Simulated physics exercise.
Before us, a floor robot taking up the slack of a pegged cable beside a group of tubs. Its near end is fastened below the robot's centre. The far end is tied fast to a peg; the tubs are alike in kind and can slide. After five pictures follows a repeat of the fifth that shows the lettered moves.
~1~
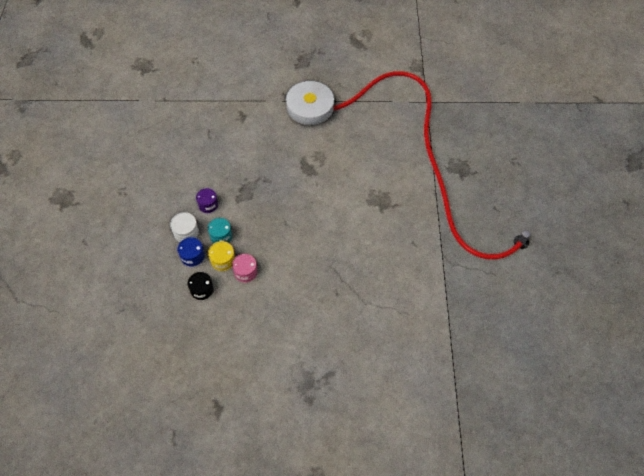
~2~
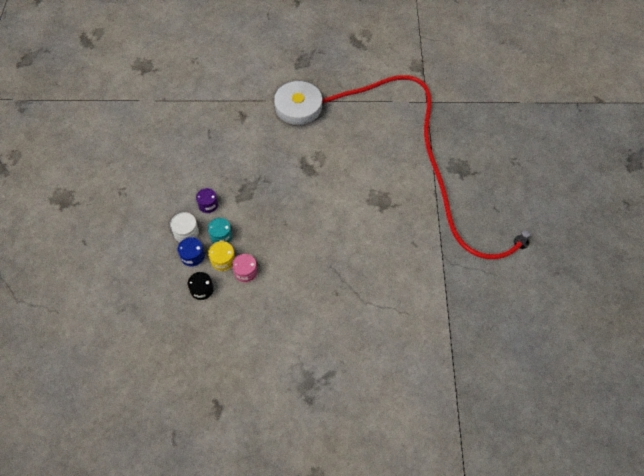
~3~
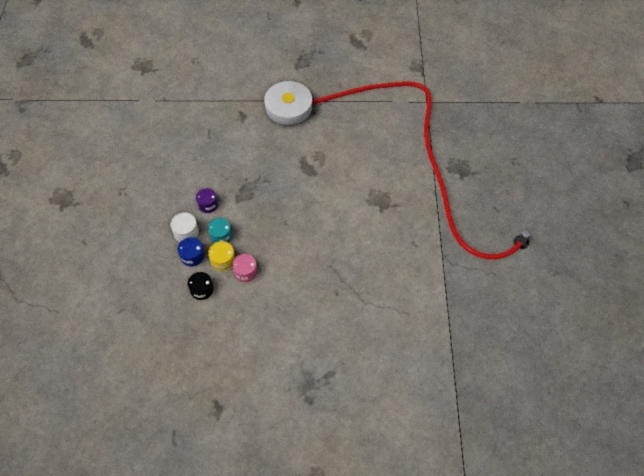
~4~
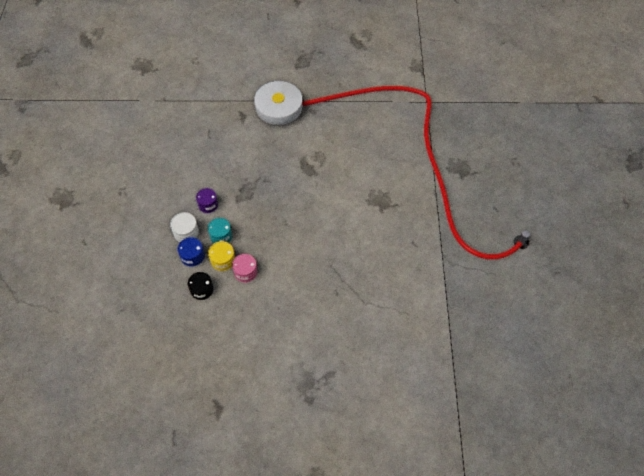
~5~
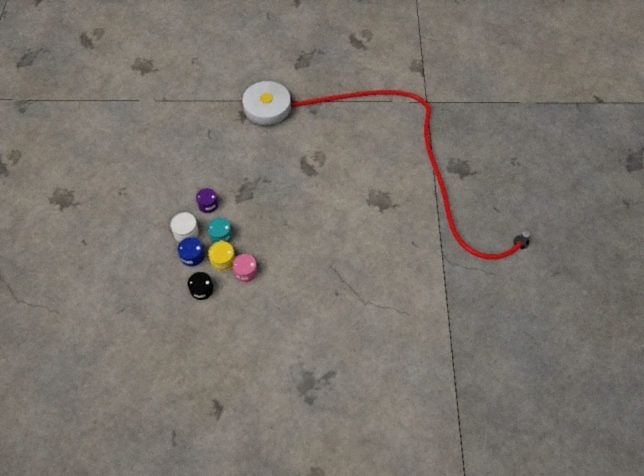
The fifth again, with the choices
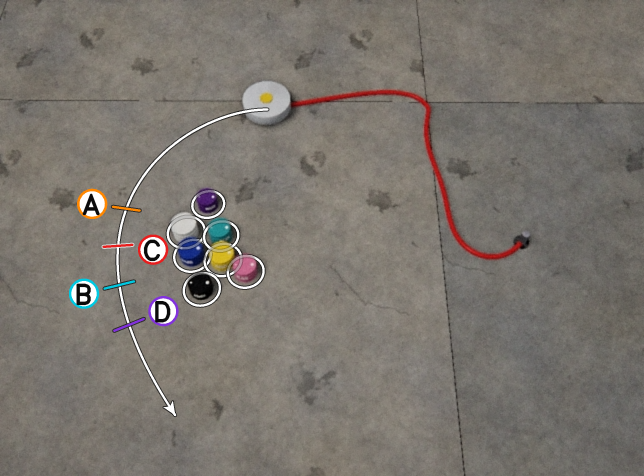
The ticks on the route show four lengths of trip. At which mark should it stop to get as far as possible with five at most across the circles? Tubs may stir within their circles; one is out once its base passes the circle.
Mark D.
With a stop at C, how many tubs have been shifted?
The count is none.
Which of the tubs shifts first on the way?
The purple one.
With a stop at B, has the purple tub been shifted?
Yes.
On the copy, A at (126, 209); B at (119, 285); C at (118, 246); D at (129, 325); the route from (268, 109) via (123, 218) to (175, 415).
On D. First, robot (170, 141).
Then, robot (117, 228).
Finally, robot (126, 321); blue tub (194, 266); white tub (193, 244); turquoise tub (232, 238); purple tub (212, 233); four over the rings.
By contrast, A is within the limit but short; B is within the limit but short; C is within the limit but short.
